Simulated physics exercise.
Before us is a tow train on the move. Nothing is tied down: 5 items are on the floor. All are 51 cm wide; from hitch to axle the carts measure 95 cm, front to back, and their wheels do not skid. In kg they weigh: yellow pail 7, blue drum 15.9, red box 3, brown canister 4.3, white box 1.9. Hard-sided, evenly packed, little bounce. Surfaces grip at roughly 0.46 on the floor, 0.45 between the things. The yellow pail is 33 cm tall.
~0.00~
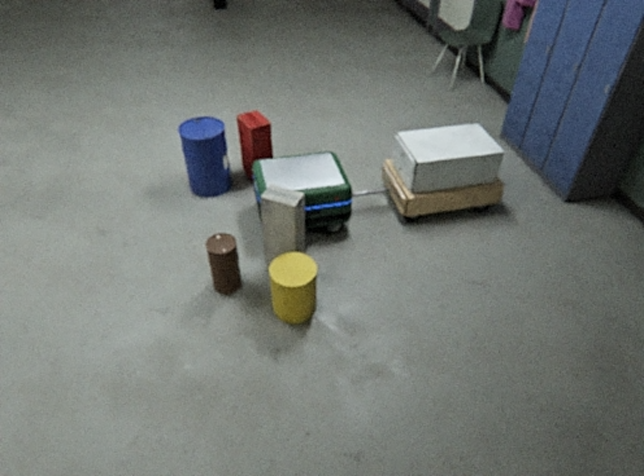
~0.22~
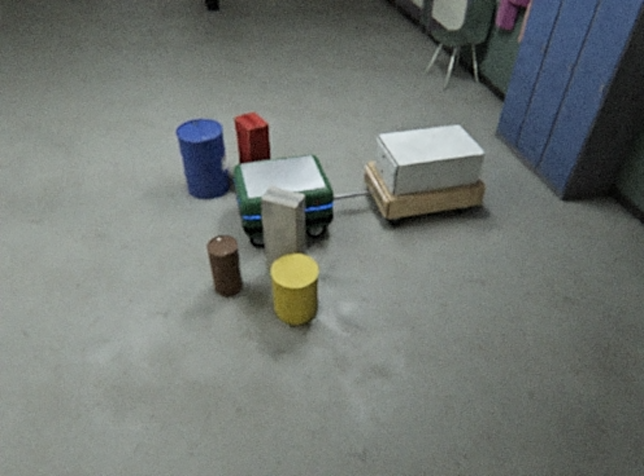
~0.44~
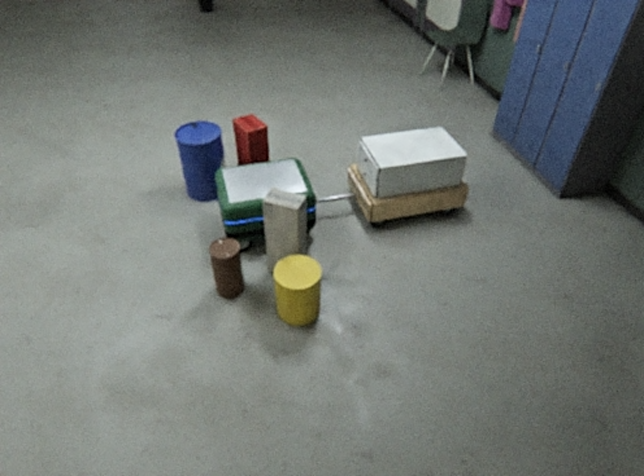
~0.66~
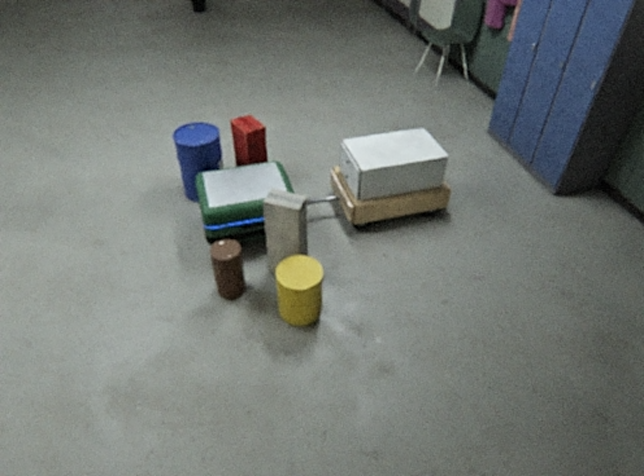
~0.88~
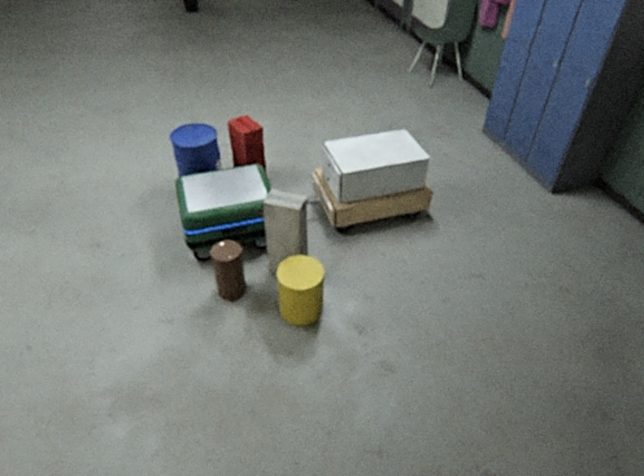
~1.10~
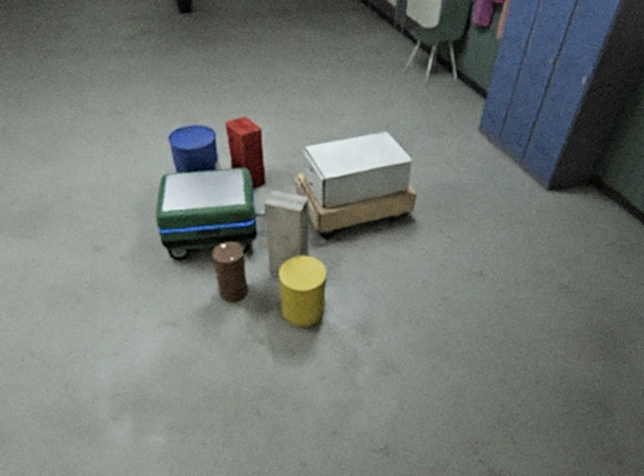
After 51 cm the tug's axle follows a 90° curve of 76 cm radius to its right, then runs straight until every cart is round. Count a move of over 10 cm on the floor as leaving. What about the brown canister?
The brown canister holds its spot.
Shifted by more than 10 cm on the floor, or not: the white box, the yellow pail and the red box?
The white box holds its spot; the yellow pail stays put; the red box keeps its place.
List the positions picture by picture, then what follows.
In the first frame, 0 cm covered; brown canister (225, 264); yellow pail (294, 288).
In the second frame, 13 cm covered; red box (254, 150); white box (285, 234).
In the third frame, 26 cm covered; yellow pail (298, 291); blue drum (203, 162).
In the fourth frame, 38 cm covered; red box (251, 152); white box (287, 236).
In the fifth frame, 51 cm covered; yellow pail (301, 291); blue drum (199, 164).
In the sixth frame, 64 cm covered; brown canister (231, 273); red box (246, 154).
After 2.50 s, 145 cm covered; blue drum moved 10 cm.
After 3.80 s, 220 cm covered; blue drum moved 58 cm; red box moved 3 cm.
In the end (6.4 s), not toppled but over 10 cm from the start, blue drum; the other 4 under 10 cm from the start. At the end, from the last picture's camera, brown canister near (231, 273).
